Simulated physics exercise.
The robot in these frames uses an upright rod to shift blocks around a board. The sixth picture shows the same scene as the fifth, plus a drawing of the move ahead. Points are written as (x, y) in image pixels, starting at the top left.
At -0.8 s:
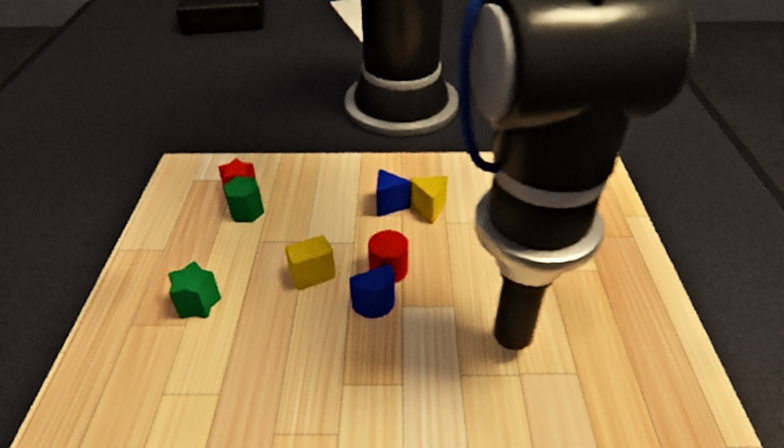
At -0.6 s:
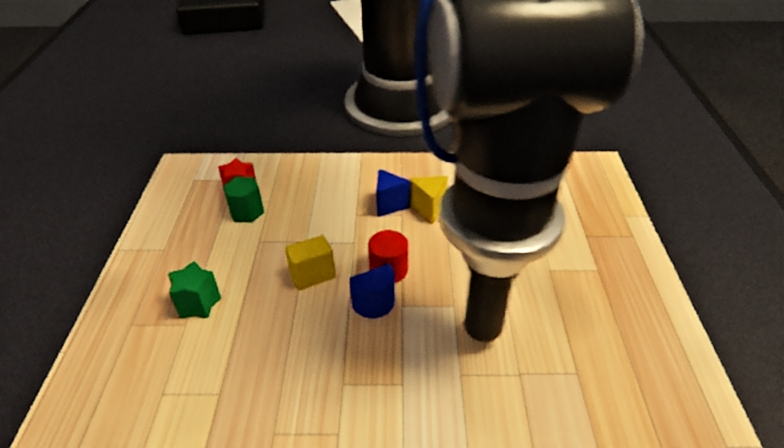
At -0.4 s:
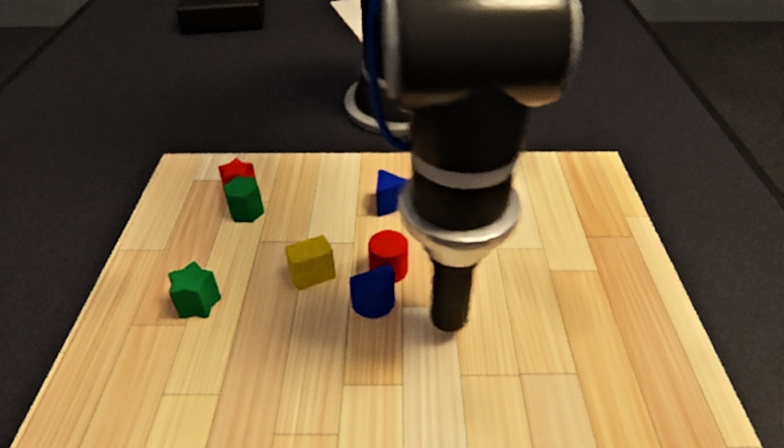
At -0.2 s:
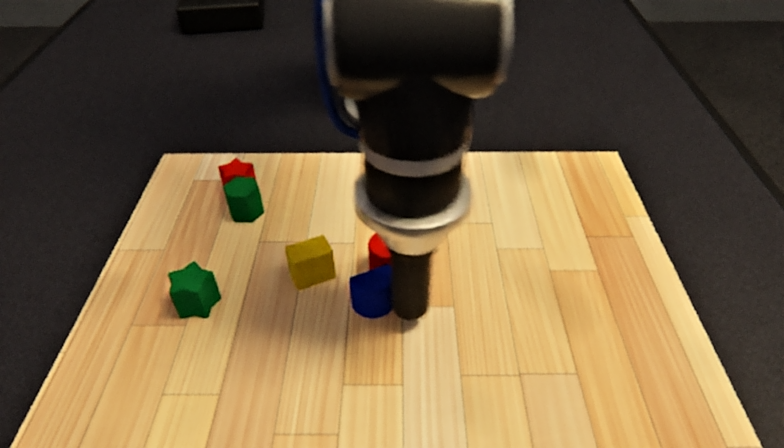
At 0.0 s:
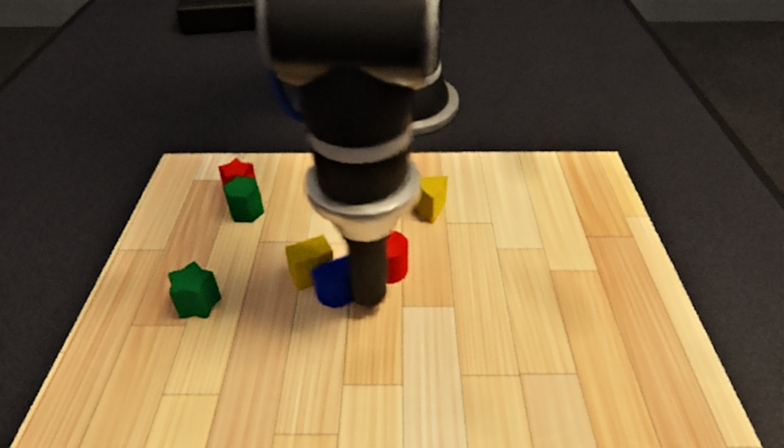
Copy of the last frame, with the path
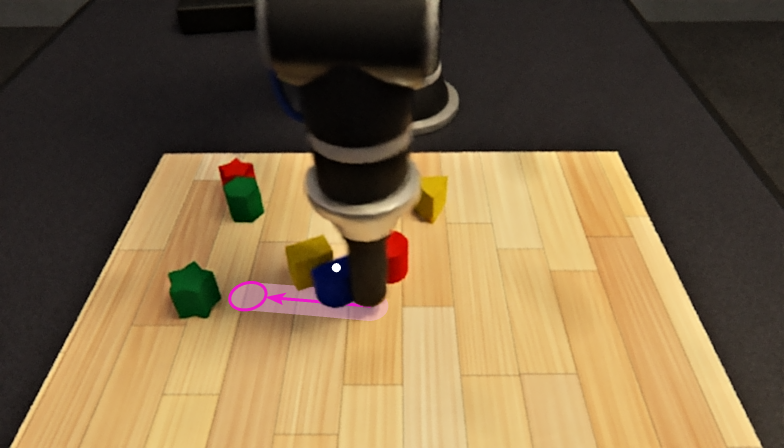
On a wooden board scattered with coloured blocks, a black robot arm swept its upright rod leftward, met the blue half-round block and pushed it left from beside the red disc toward the yellow block.
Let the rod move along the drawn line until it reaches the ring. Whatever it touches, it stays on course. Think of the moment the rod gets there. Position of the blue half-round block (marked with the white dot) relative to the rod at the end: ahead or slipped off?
Final position: To the side or behind.
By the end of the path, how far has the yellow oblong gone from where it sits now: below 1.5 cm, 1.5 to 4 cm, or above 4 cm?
It ends 1.5 to 4 cm away.
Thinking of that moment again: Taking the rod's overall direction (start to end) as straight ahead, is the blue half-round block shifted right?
Going by the path, yes.
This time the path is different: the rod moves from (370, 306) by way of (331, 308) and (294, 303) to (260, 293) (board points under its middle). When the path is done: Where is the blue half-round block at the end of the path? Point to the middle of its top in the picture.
The centre of its top face lies at (252, 240).
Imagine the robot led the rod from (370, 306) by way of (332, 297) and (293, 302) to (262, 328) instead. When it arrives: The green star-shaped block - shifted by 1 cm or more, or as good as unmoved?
Once the path is done, it remains where it sat before.
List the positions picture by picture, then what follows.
In the first picture, tip of the rod at (513, 335), middles of tops, green star-shaped block at (188, 277), yellow oblong at (309, 248), blue half-round block at (374, 278).
In the second picture, rod at (483, 328), nothing pushed.
In the third picture, rod at (449, 318), nothing pushed.
In the fourth picture, rod at (411, 307), nothing pushed.
In the fifth picture, rod at (369, 294), green star-shaped block at (188, 277), yellow oblong at (309, 248), blue half-round block at (336, 268).
The line goes from (370, 306) directly to (248, 296); the dot is on the blue half-round block.
The first path, step by step. One third of the way, rod at (326, 291); yellow oblong at (296, 240), turned 20° clockwise; blue half-round block at (298, 259), turned 25° clockwise.
Two thirds of the way, rod at (286, 287); yellow oblong at (290, 234), turned 45° clockwise; blue half-round block at (266, 250), turned 55° clockwise.
At the end, rod at (245, 284); green star-shaped block unmoved; yellow oblong at (290, 234), turned 45° clockwise; blue half-round block at (244, 241), turned 110° clockwise.
